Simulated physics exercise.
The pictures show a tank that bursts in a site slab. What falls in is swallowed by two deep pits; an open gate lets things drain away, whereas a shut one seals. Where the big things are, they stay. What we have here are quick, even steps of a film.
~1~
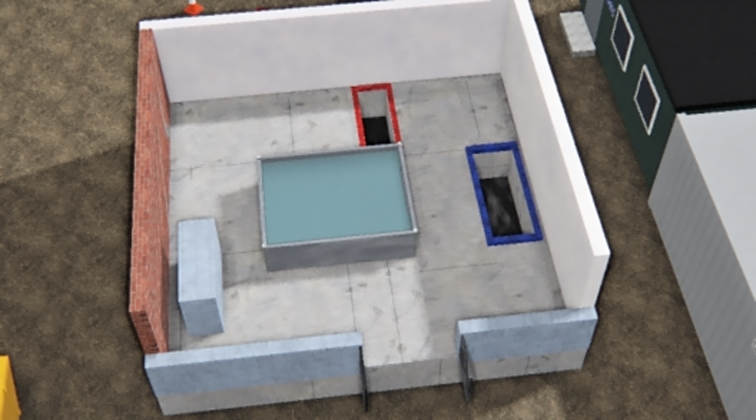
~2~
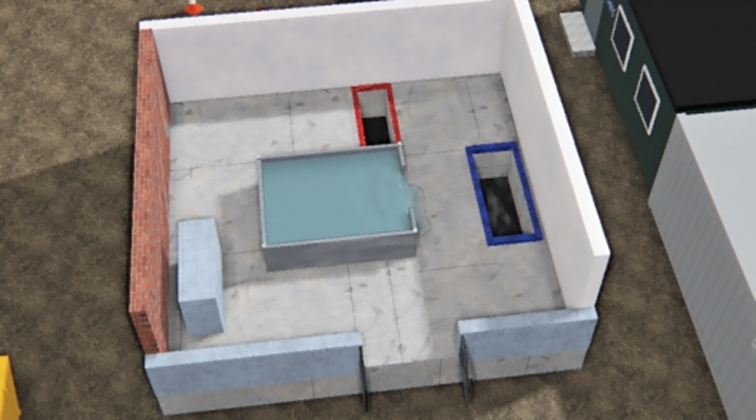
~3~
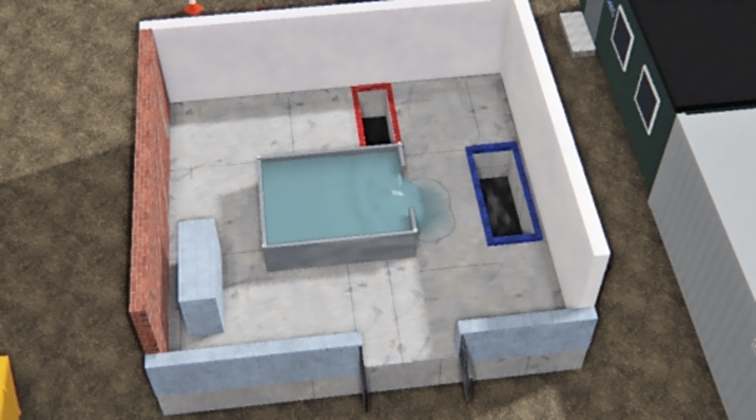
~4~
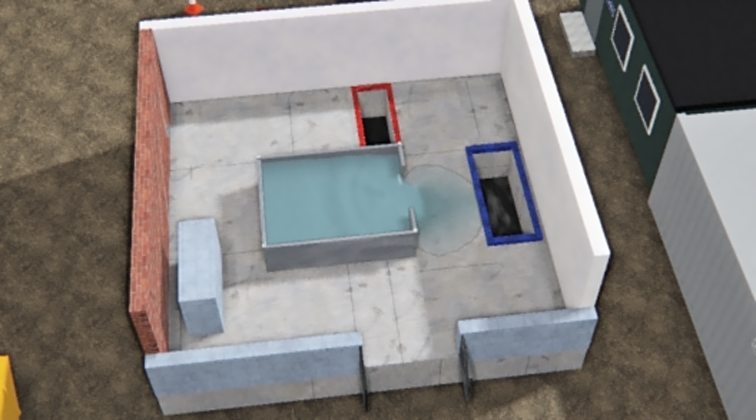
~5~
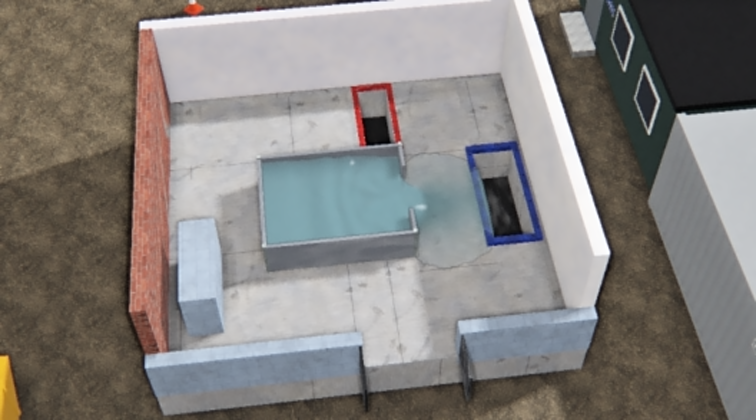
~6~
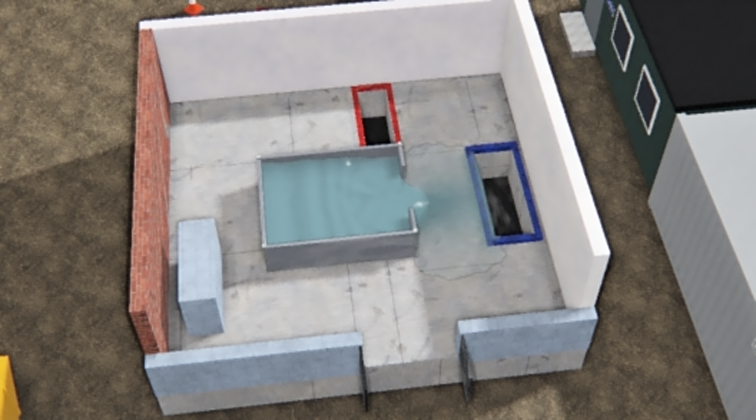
In the video, a rectangular tank of still, blue-green water stands on a walled concrete slab near red-rimmed and blue-rimmed pits, then its right side opens and water pours out, spreading thinly across the floor toward the right.
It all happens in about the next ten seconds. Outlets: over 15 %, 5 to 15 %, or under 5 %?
Result - gate: Under 5 %, blue pit: Over 15 %, red pit: Under 5 %.
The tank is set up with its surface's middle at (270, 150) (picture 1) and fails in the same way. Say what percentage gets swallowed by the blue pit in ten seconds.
Blue: 25 %.
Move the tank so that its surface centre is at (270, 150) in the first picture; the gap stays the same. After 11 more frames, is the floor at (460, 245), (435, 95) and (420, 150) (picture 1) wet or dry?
In sequence: Inundated, next unflooded, then inundated.
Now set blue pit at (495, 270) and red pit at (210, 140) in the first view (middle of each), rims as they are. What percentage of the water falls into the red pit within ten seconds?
Per cent: Red 6.
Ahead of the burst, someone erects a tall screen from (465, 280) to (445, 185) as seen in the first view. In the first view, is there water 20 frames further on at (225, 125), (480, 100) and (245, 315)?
First spared, second submerged, third spared.
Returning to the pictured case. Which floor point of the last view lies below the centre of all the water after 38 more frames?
At roughly (390, 218).
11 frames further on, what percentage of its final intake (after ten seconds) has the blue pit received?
Around 45 %.
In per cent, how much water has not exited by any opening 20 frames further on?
About 70 per cent.
A moment on, water covers 15 % of the floor; the gate 0 %, the blue pit 9 %, the red pit 0 %.
Next, water covers 25 % of the floor; the gate 0 %, the blue pit 19 %, the red pit 0 %.
Then, water covers 30 % of the floor; the gate 0 %, the blue pit 30 %, the red pit 0 %.
Later, water covers 55 % of the floor; the gate 0 %, the blue pit 38 %, the red pit 1 %.
In the end, water covers 65 % of the floor; the gate 2 %, the blue pit 42 %, the red pit 2 %.
